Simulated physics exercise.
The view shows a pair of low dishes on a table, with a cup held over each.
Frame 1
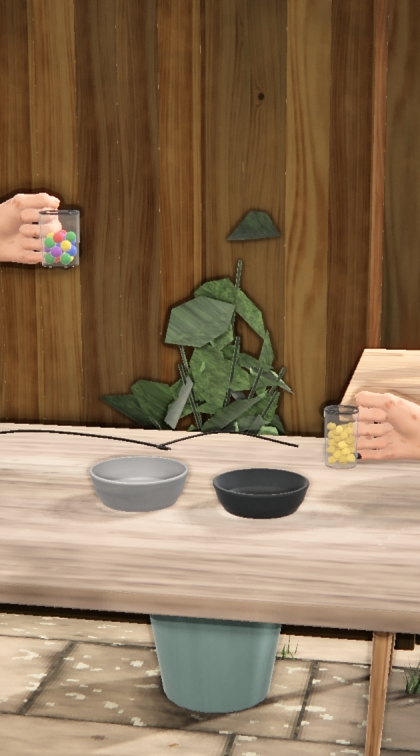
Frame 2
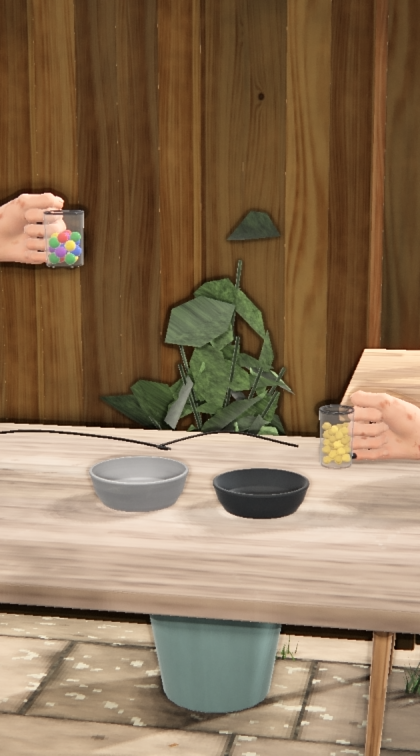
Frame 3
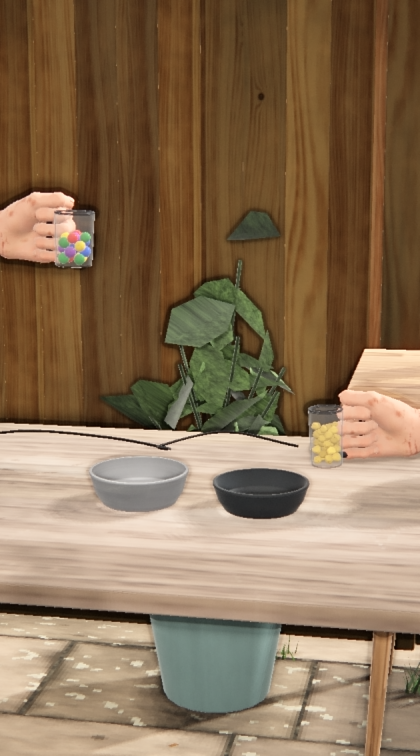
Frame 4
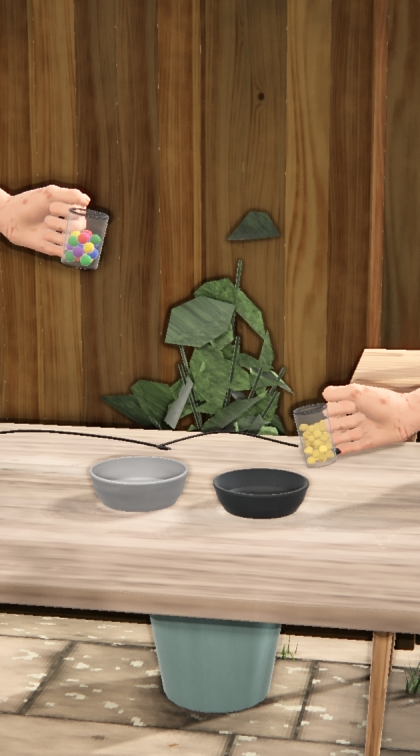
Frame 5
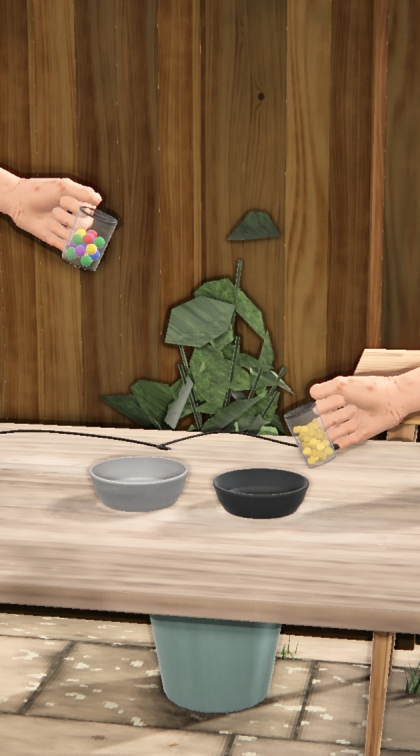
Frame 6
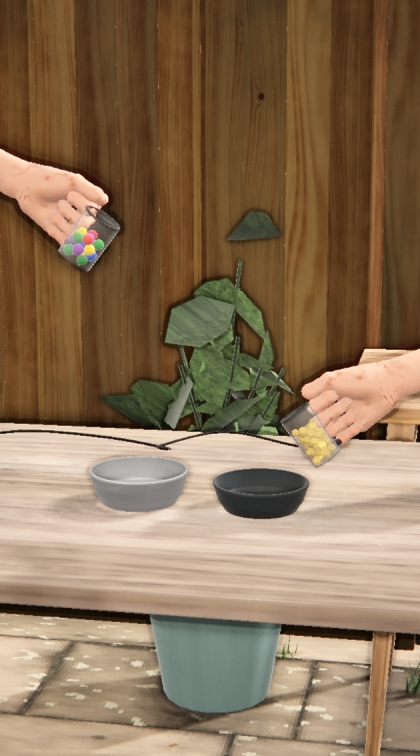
Two hands, one high on the left with a cup of colorful balls and one lower on the right with yellow pieces, moved inward near two dishes on a table, then gradually tilted their cups.
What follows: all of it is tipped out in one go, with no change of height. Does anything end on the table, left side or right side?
Left dish: Some spill out; right dish: Nothing lost.
Then, 0.39 s past the last view, left, all still in the cup; right, all still in the cup.
Then, 0.80 s past the last view, left, most still in the cup, about a quarter in the air; right, all still in the cup.
Then, 1.29 s past the last view, left, about half in the dish, a small part outside the dish, about half in the air; right, about a quarter still in the cup, most in the dish, a small part in the air.
Finally, left, about half in the dish, about half outside the dish; right, all in the dish, none outside the dish.
